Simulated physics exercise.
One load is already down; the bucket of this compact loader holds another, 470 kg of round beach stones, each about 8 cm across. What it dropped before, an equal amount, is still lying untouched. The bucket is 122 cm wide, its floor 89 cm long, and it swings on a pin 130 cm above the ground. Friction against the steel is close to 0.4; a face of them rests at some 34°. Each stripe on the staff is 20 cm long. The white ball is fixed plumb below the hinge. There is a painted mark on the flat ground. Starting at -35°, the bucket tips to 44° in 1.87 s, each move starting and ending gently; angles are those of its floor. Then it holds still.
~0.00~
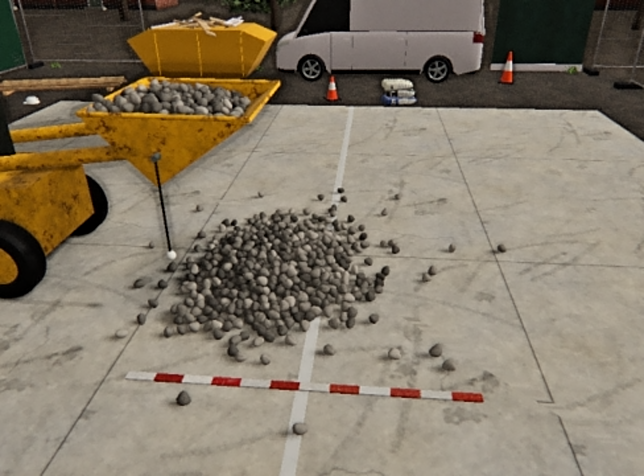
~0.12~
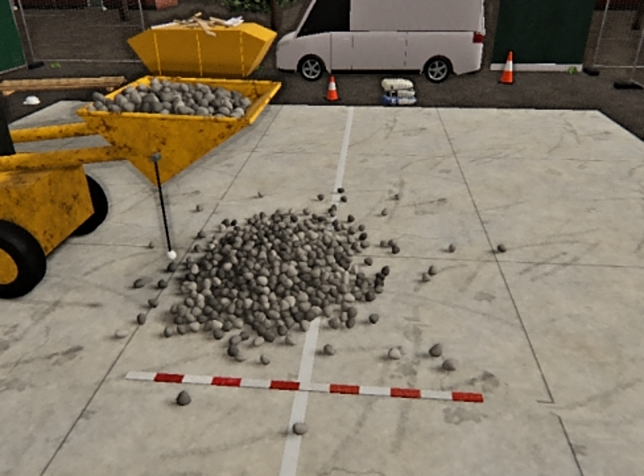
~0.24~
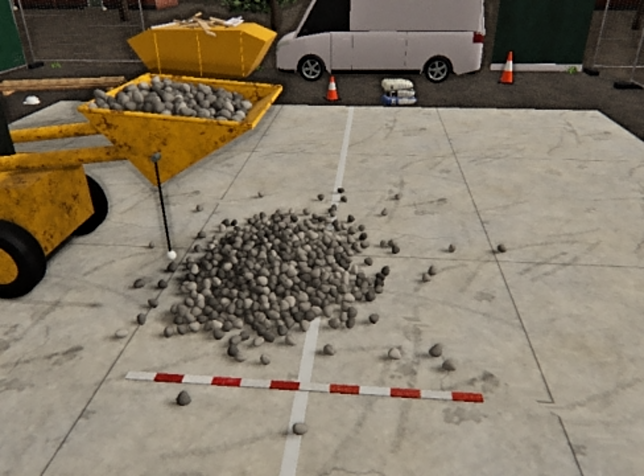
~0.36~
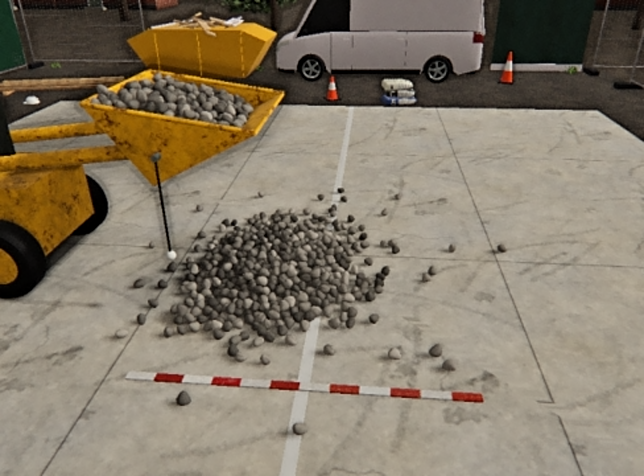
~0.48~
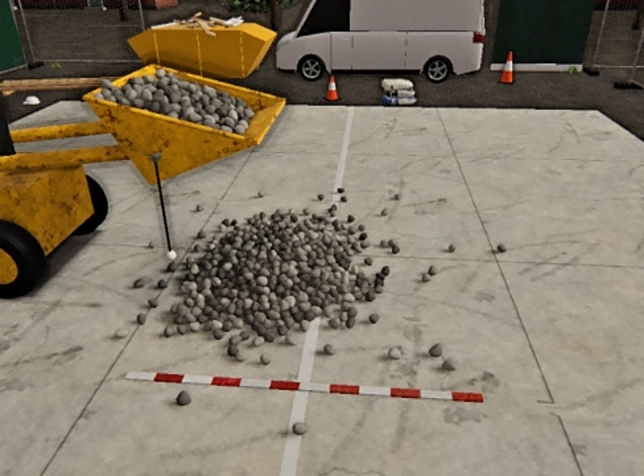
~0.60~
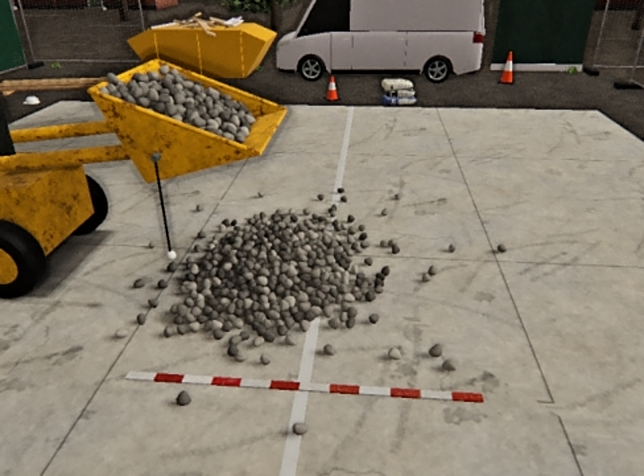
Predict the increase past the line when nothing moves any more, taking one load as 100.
Close to 53 parts in a hundred.
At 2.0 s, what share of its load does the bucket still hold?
Roughly 10 per cent is still inside.
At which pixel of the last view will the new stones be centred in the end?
Near (317, 261).
After 1.4 s the floor is at 32°; in per cent of one load, 84 in the bucket, 100 short of the line, 16 past the line; the foremost stones are at (435, 268).
After 2.0 s the floor is at 44°; in per cent of one load, 9 in the bucket, 148 short of the line, 44 past the line; the foremost stones are at (438, 274).
After 2.3 s the floor is at 44°; in per cent of one load, 0 in the bucket, 135 short of the line, 65 past the line; the foremost stones are at (453, 278).
After 5.0 s the floor is at 44°; in per cent of one load, 0 in the bucket, 130 short of the line, 69 past the line; the foremost stones are at (478, 274). Net gain past the line, 53.
